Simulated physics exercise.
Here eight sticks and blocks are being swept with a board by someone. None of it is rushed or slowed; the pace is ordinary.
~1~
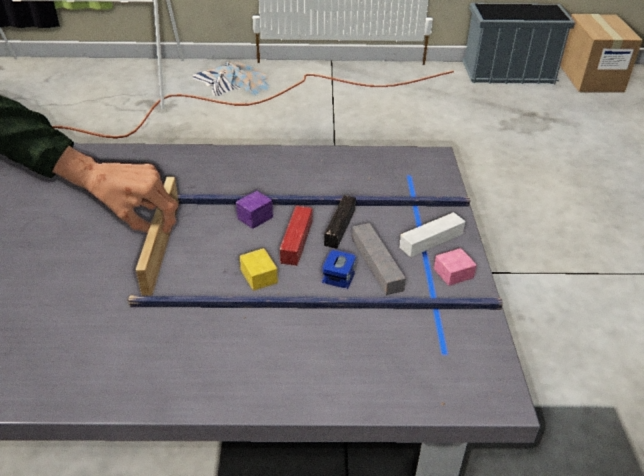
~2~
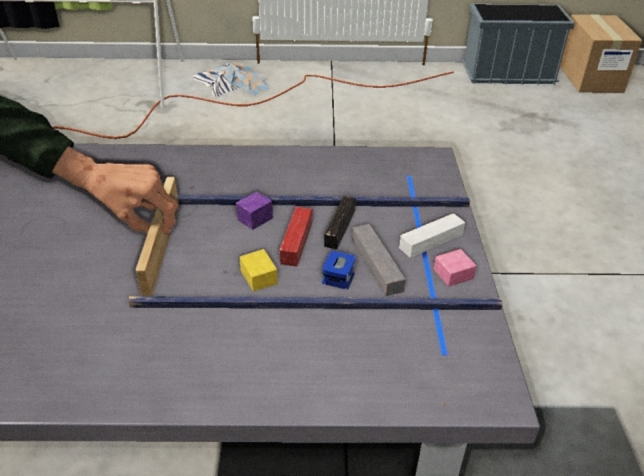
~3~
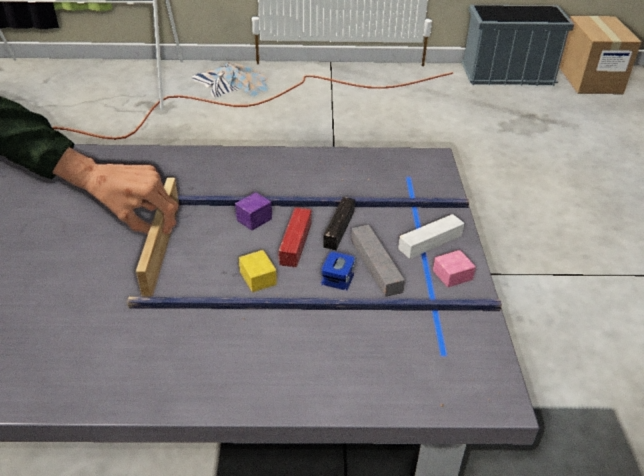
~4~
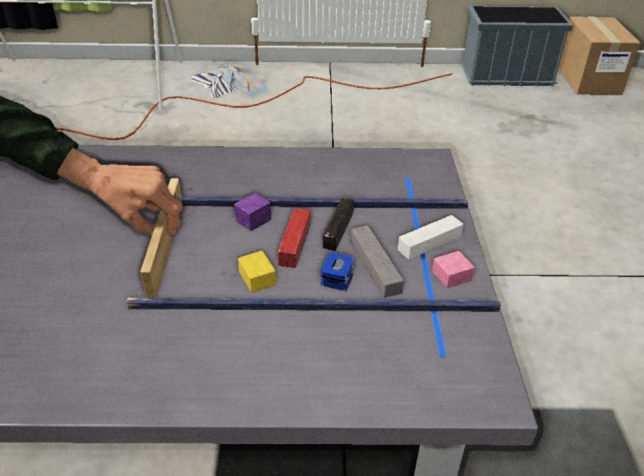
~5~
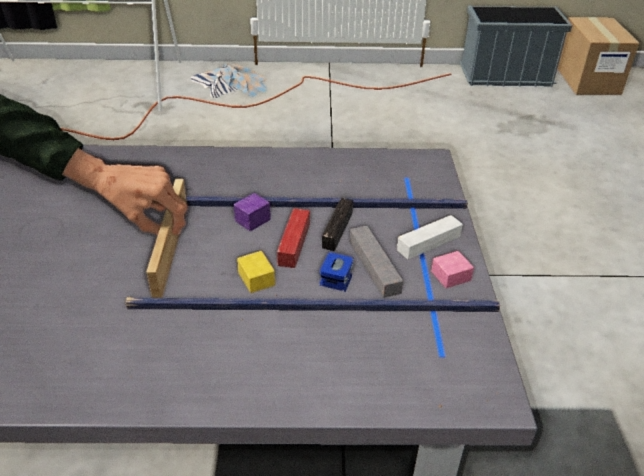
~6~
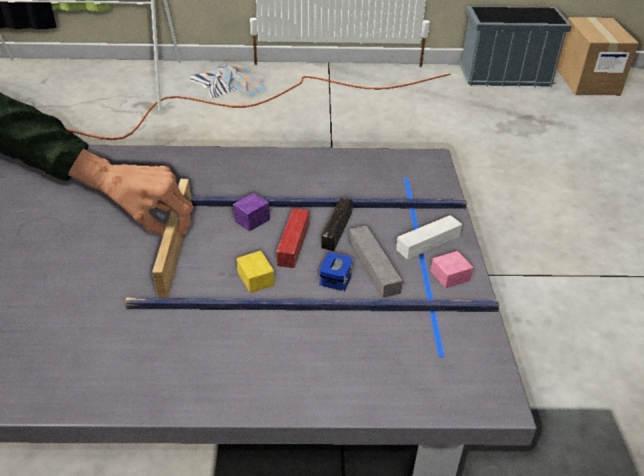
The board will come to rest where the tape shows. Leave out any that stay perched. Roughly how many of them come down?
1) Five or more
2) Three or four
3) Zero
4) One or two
One or two.
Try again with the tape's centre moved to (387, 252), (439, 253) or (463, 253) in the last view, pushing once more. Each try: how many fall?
Respectively, 0, 4 and 6.
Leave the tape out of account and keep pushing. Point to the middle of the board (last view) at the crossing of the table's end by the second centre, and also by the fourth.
I'd put the first at about (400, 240) and the next at about (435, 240).
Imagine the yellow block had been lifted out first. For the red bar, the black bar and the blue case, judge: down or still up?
Red bar still up, black bar still up, blue case still up.
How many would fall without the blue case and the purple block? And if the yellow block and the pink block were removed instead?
The count is 0 in one try and 1 in the other, in that order.
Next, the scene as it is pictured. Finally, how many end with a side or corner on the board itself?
3 of them.
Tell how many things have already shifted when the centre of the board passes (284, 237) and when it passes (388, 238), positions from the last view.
At that stage 3; at the next, 8.
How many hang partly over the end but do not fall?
The figure is 2.
Soon after, none off yet; pink block at rest near (452, 270); white bar at rest near (429, 237); grey bar at rest near (374, 260).
After that, none off yet; pink block at rest near (452, 270); white bar displaced a little near (446, 236); grey bar displaced a little near (408, 263).
In the end, the number that fall off is one or two; gone, white bar and pink block.
